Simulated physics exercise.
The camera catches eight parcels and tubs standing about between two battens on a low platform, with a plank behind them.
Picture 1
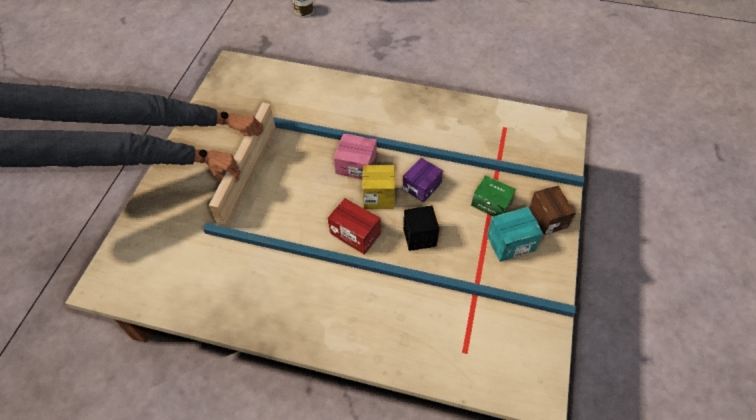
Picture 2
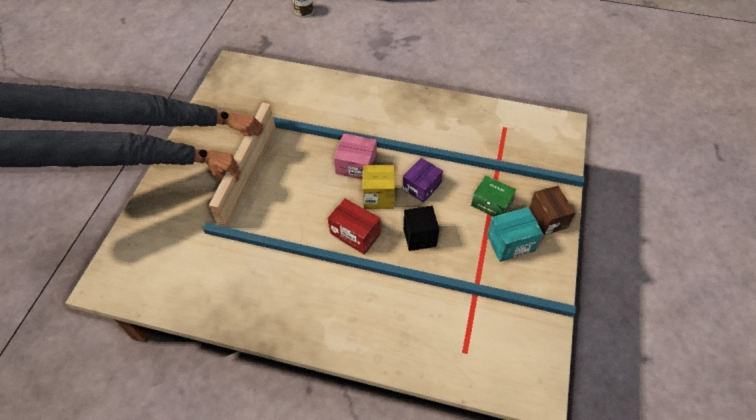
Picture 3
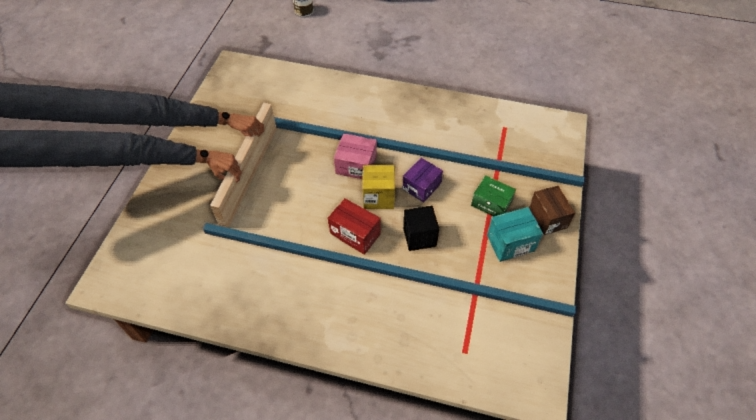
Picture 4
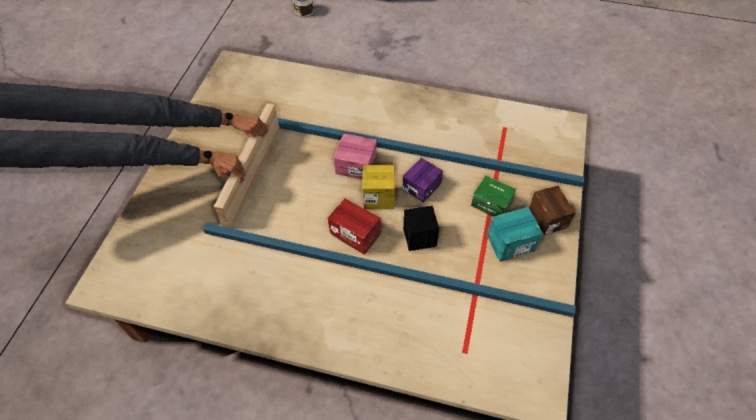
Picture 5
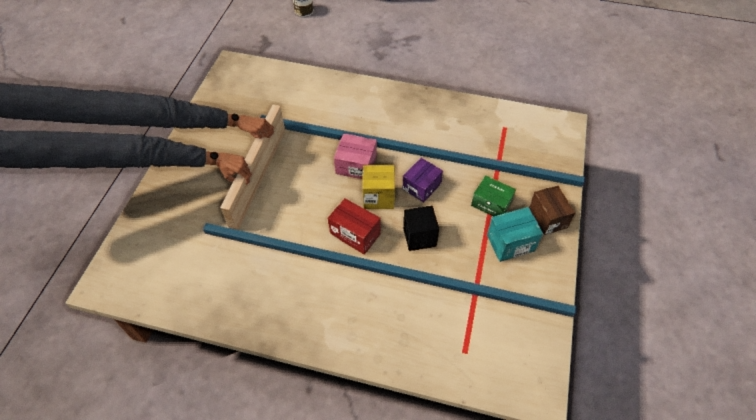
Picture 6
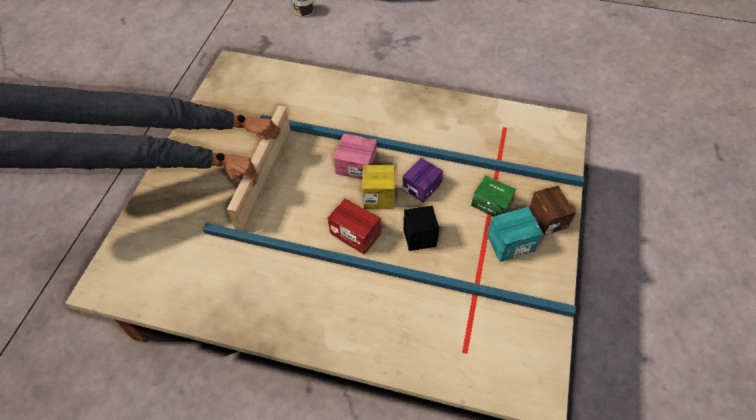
In this clip, two hands hold a wooden plank behind eight colored parcels lying between two blue battens on a low platform, then slide it slightly to the right, while the parcels stay still, some near a red line.
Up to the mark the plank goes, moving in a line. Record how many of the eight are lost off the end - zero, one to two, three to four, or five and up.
Lost off the end: One to two.
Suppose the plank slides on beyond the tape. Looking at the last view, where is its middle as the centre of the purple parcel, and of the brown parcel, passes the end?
Near (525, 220) and (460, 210).
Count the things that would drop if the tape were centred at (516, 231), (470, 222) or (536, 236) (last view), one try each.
Going through them in order, you'd see 3, 1 and 5.
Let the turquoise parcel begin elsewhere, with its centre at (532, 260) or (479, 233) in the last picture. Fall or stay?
Result for the turquoise parcel: It leaves the top at position one; it leaves the top at position two.
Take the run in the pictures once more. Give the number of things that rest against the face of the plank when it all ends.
The answer is 3.
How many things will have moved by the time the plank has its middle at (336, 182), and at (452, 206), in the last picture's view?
One spot: 1. Other spot: 8.
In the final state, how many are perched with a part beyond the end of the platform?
That would be 2.
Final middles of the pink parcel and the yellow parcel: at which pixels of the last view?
In the last picture they sit at about (513, 188) and about (506, 216).
Soon after, none off yet; brown parcel at rest near (551, 210); turquoise parcel at rest near (514, 235); green box at rest near (493, 198).
In the end, the number that fall off is one or two; gone, brown parcel.
